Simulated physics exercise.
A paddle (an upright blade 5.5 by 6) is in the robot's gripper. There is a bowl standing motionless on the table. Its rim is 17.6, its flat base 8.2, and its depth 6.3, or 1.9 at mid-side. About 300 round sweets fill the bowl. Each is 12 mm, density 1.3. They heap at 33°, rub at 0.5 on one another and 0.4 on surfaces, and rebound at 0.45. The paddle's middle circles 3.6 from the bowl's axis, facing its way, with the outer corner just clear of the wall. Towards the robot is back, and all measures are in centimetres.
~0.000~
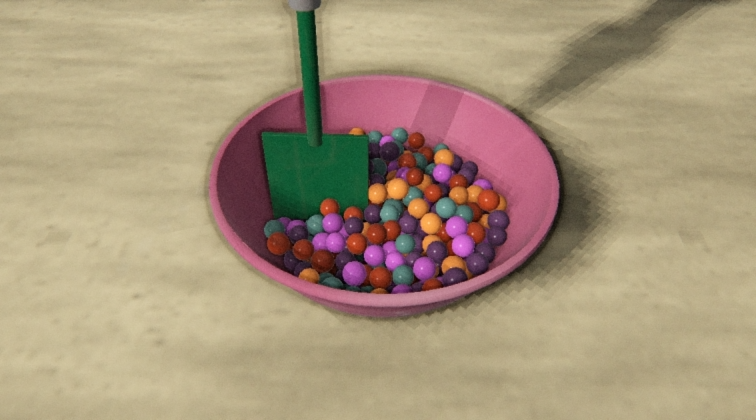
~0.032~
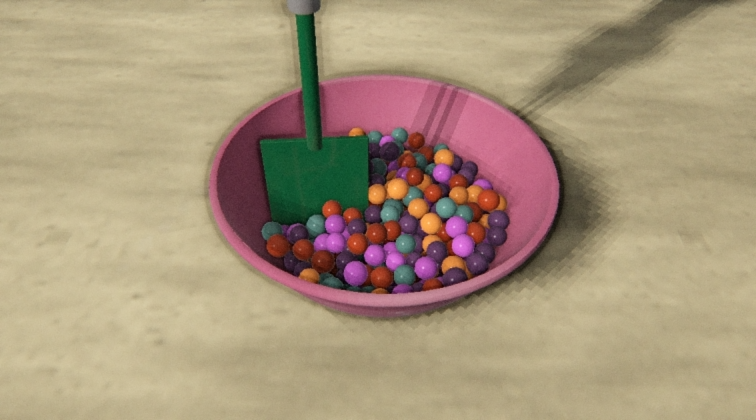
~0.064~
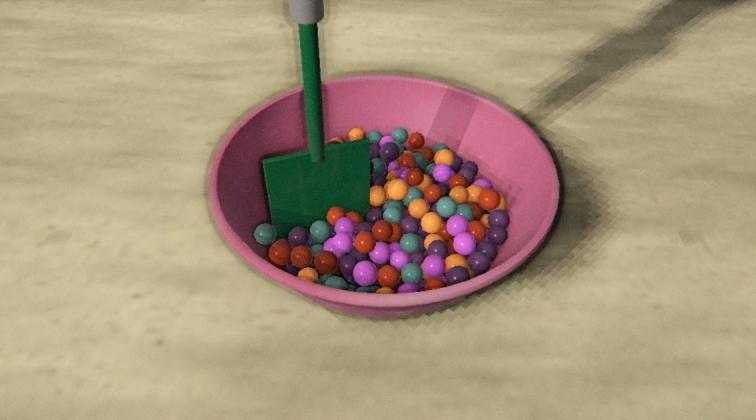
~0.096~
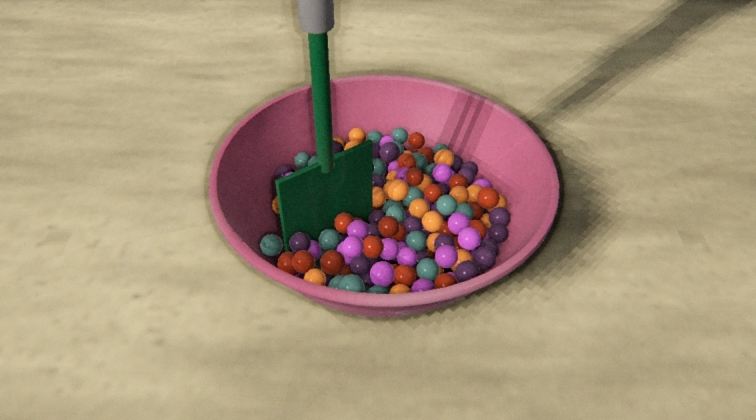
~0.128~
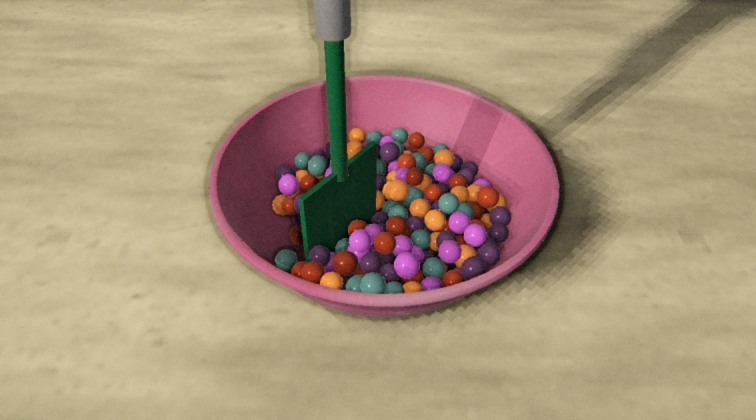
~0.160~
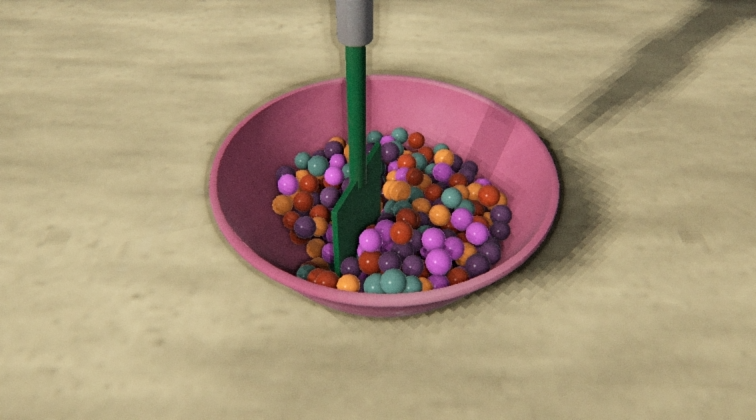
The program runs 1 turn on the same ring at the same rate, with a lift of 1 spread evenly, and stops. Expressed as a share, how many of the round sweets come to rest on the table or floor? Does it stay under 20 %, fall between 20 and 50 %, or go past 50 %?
It stays under 20 %.
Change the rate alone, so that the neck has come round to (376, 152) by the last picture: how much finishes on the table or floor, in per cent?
It works out to roughly 15 percent.
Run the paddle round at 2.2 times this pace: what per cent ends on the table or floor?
I'd say about 40 %.
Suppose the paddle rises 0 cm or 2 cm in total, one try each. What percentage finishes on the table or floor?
Try one: Around 15 %; try two: Around 10 %.
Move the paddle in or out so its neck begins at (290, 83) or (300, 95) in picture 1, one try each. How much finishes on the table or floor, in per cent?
Near 5 per cent and near 10 per cent, in that order.
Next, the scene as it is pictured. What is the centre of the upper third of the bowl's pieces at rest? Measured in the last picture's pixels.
About (317, 227).
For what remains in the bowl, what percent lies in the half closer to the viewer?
Near 65 per cent of what stays in the bowl.
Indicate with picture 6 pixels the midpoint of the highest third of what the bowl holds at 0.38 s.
Around pixel (456, 151).
After 0.38 s, 182° round, highest piece 8 above the table; 292 in the bowl, 4 in flight or on the tool.
After 0.60 s, 294° round, highest piece 10 above the table; 276 in the bowl, 14 on the table or floor, 6 in flight or on the tool.
After 0.91 s, 0° round, highest piece 7 above the table; 264 in the bowl, 32 on the table or floor.
After 1.61 s, 0° round, highest piece 7 above the table; 264 in the bowl, 32 on the table or floor.
At rest, 264 in the bowl, 32 on the table or floor. That is 11 % on the table or floor.
